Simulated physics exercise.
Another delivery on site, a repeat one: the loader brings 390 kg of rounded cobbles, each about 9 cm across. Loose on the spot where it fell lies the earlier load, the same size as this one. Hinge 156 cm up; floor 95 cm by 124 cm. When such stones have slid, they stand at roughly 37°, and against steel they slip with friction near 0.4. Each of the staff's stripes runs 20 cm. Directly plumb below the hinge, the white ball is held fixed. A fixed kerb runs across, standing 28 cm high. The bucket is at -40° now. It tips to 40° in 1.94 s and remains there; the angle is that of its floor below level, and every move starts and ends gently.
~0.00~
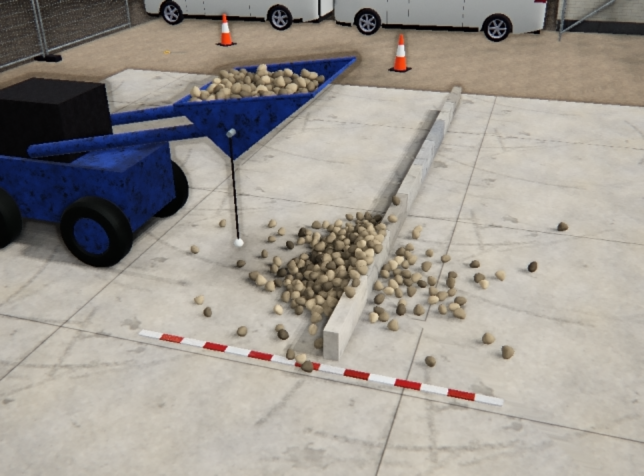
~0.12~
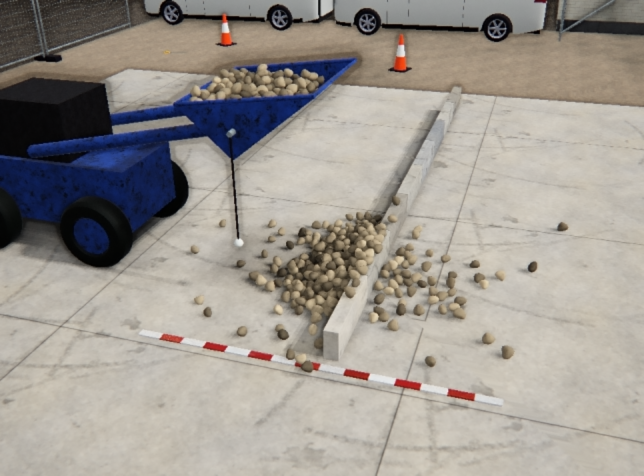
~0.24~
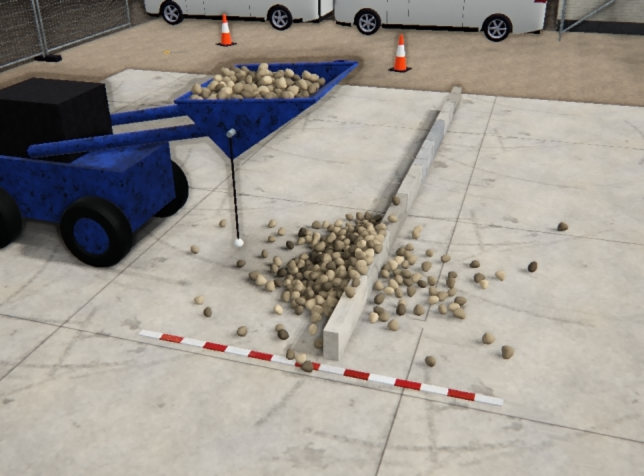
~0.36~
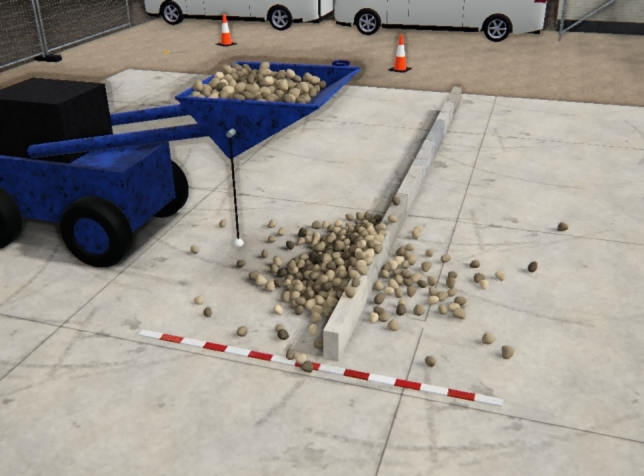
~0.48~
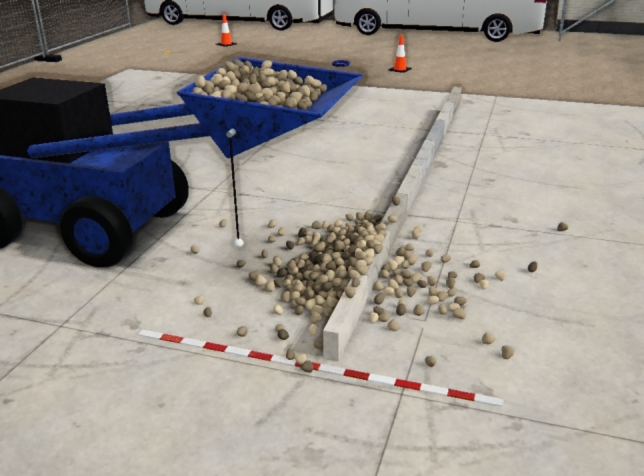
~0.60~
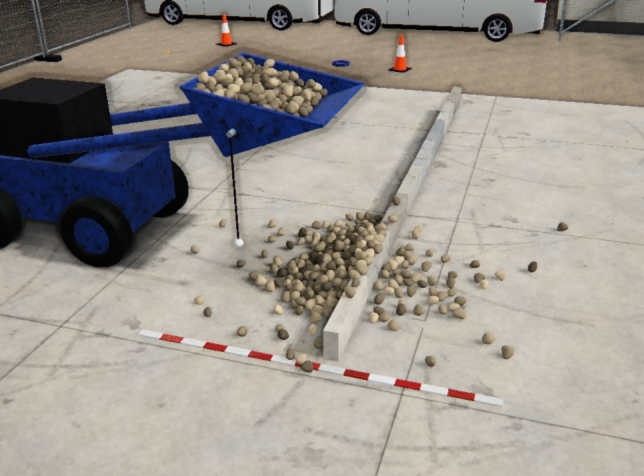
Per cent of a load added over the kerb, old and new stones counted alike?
Some 34 %.
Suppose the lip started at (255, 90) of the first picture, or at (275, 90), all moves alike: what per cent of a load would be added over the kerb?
I'd guess close to 0 per cent first and close to 0 per cent second.
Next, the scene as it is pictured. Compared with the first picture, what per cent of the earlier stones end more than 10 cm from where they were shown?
Roughly 15 percent.
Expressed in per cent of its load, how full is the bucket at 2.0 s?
Close to 25 in a hundred.
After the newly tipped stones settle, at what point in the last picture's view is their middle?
Middle: Approx. (353, 260) px.
After 1.5 s the floor is at 28°; in per cent of one load, 99 in the bucket, 86 on this side of the kerb, 15 over the kerb; the foremost stones are at (505, 282).
After 2.0 s the floor is at 40°; in per cent of one load, 26 in the bucket, 154 on this side of the kerb, 21 over the kerb; the foremost stones are at (505, 282).
After 2.4 s the floor is at 40°; in per cent of one load, 0 in the bucket, 163 on this side of the kerb, 37 over the kerb; the foremost stones are at (505, 282).
After 5.2 s the floor is at 40°; in per cent of one load, 0 in the bucket, 151 on this side of the kerb, 49 over the kerb; the foremost stones are at (523, 289). Net gain over the kerb, 34.
